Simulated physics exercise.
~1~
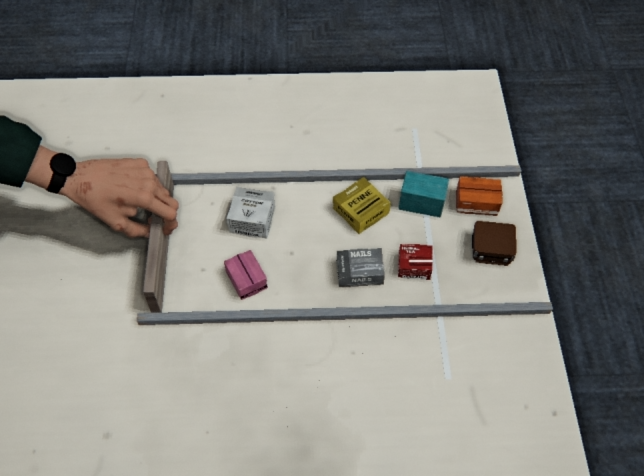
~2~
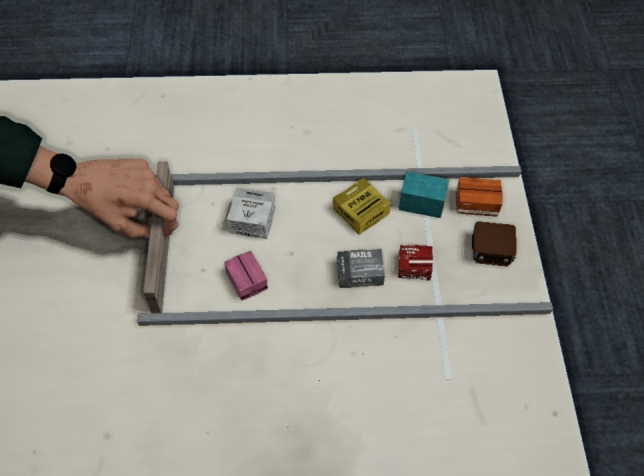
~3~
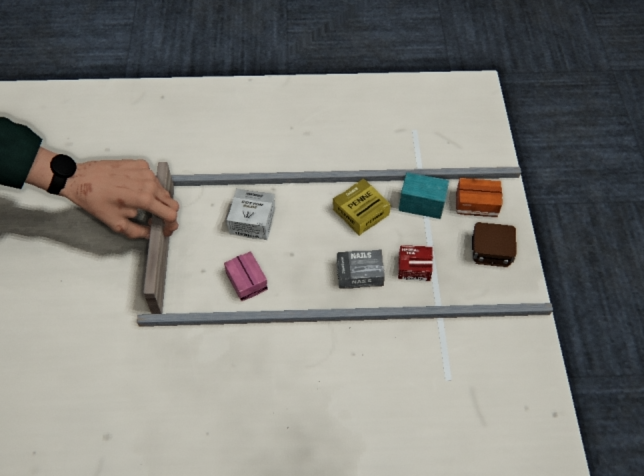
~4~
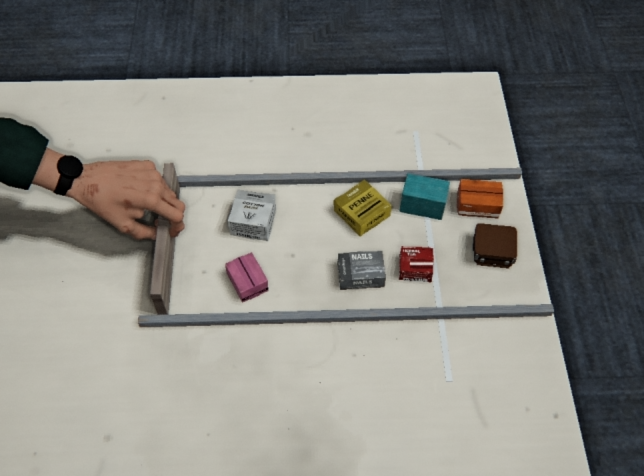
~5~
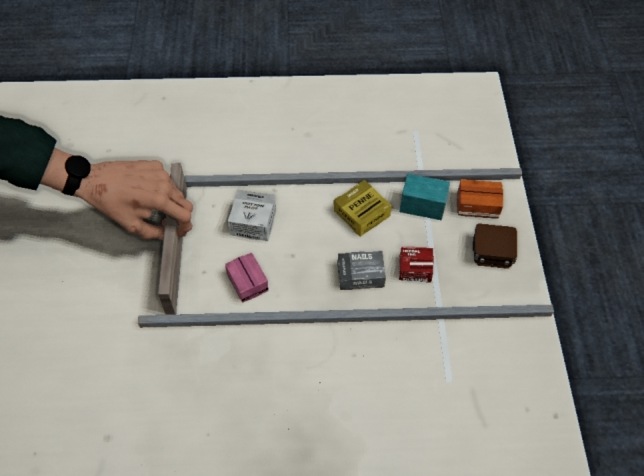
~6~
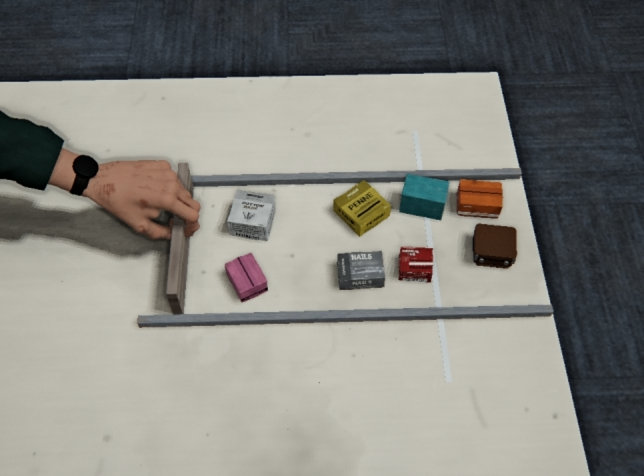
In the video, a hand wearing a dark watch holds a board upright between two grey rails on a pale table, then slides it slightly right toward eight small coloured boxes and blocks, which stay where they are.
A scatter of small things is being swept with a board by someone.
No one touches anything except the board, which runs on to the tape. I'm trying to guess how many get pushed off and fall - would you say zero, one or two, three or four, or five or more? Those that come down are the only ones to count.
The push knocks just one or two off.
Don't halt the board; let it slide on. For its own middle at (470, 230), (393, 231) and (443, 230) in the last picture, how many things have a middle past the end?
Counts per position: 3 / 0 / 2.
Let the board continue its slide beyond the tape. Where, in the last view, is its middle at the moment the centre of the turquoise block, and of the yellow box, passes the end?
(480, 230) and then (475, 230), give or take.
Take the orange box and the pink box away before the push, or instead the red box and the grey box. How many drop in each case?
Falls come to 0 the first time and 1 the other time.
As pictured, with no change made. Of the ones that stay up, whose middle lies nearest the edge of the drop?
It's the red box that ends nearest.
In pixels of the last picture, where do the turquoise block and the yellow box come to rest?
Looks like one lands around (490, 195), and the other around (491, 237).
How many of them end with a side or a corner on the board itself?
So the total is 2.
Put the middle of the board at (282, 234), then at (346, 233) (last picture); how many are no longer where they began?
By the first moment it's 2, by the second it's 7.
Early on, none off yet; brown case at rest near (494, 247); orange box at rest near (479, 199); turquoise block at rest near (424, 197).
A while later, none off yet; brown case at rest near (494, 247); orange box at rest near (479, 199); turquoise block moving near (434, 197).
Further along, none off yet; brown case travelled about its own width near (523, 245); orange box travelled about its own width near (516, 188); turquoise block travelled about its own width near (472, 194).
Finally, the number that fall off is one or two; lost, orange box and brown case.
